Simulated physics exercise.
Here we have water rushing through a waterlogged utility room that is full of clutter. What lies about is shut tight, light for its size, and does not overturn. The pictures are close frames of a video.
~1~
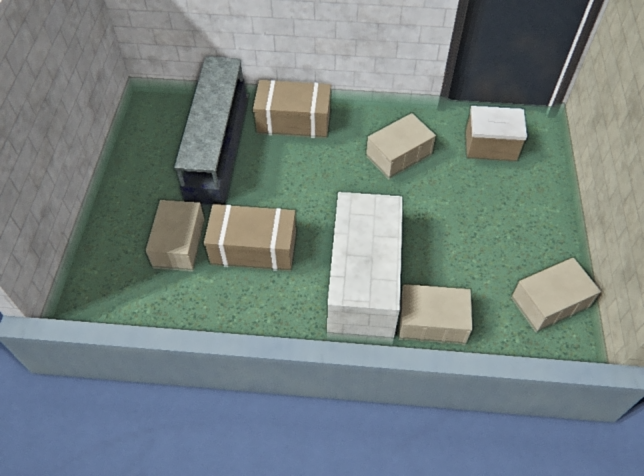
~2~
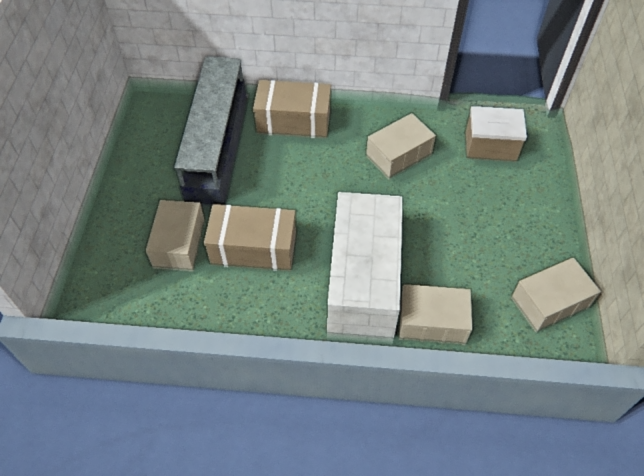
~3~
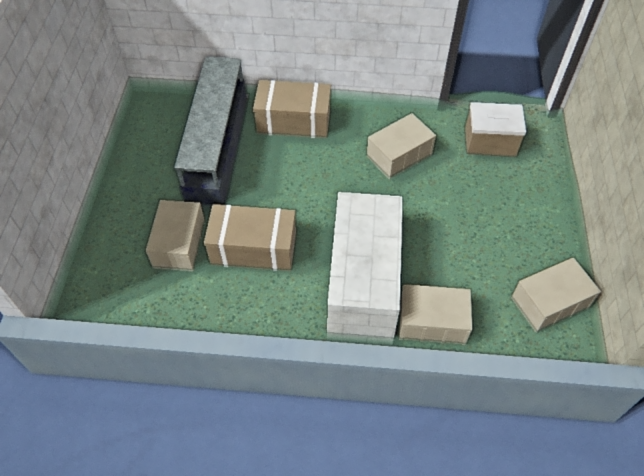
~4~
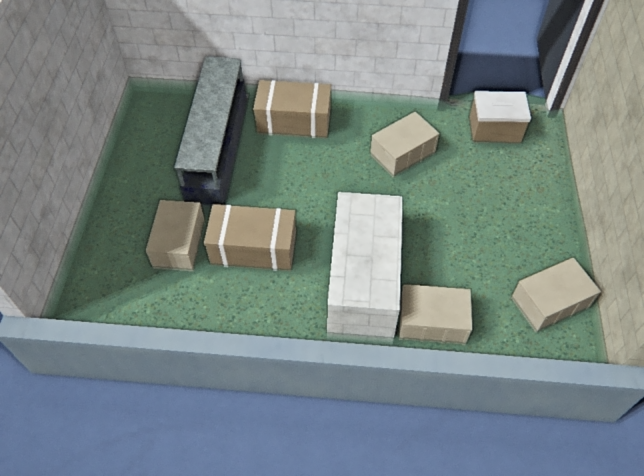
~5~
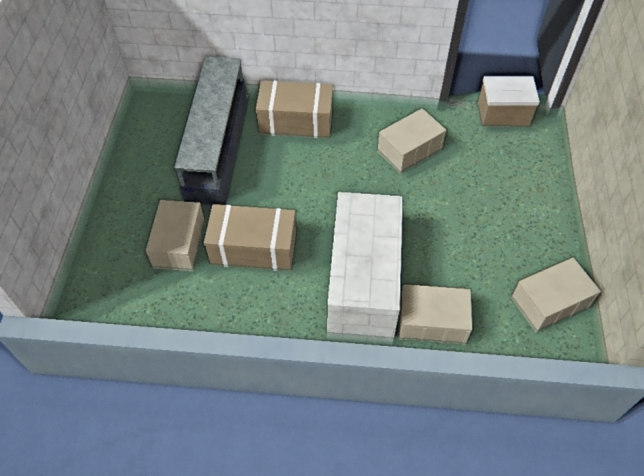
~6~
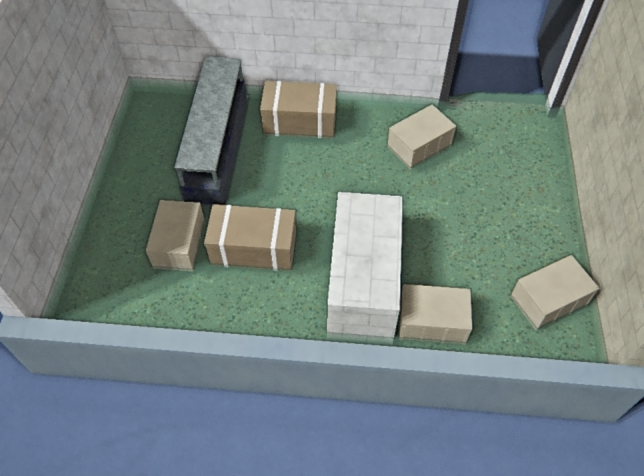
The footage shows a cluttered, flooded utility room where the dark doorway at the back opens, then a white-topped box drifts right and out of sight through it, while a tan crate and a strapped trunk shift slightly right.
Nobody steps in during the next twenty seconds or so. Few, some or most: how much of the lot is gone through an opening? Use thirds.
It is two thirds or above.
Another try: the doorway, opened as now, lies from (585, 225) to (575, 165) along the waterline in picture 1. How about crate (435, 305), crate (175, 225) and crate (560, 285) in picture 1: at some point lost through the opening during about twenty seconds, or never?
As listed: Left behind, stays, through.
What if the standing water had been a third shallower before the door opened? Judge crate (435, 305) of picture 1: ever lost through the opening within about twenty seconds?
For that one: No.
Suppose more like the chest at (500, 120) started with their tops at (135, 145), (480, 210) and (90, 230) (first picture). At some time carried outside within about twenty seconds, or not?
In turn: Kept in, yes, left behind.
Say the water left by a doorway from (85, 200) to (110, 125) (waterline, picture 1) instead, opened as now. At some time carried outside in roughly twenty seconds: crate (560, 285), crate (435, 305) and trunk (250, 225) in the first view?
As listed: Left behind, stays, out.
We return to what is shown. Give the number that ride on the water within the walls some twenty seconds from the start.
It comes to 1.
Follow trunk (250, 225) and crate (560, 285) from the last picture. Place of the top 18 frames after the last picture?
Around (415, 130) and (550, 211).
A moment on, 1 of 7 are out; 6 afloat.
Next, 3 of 7 are out; 4 afloat.
Later, 4 of 7 are out; 3 afloat.
In the end, 6 of 7 are out; 1 afloat.
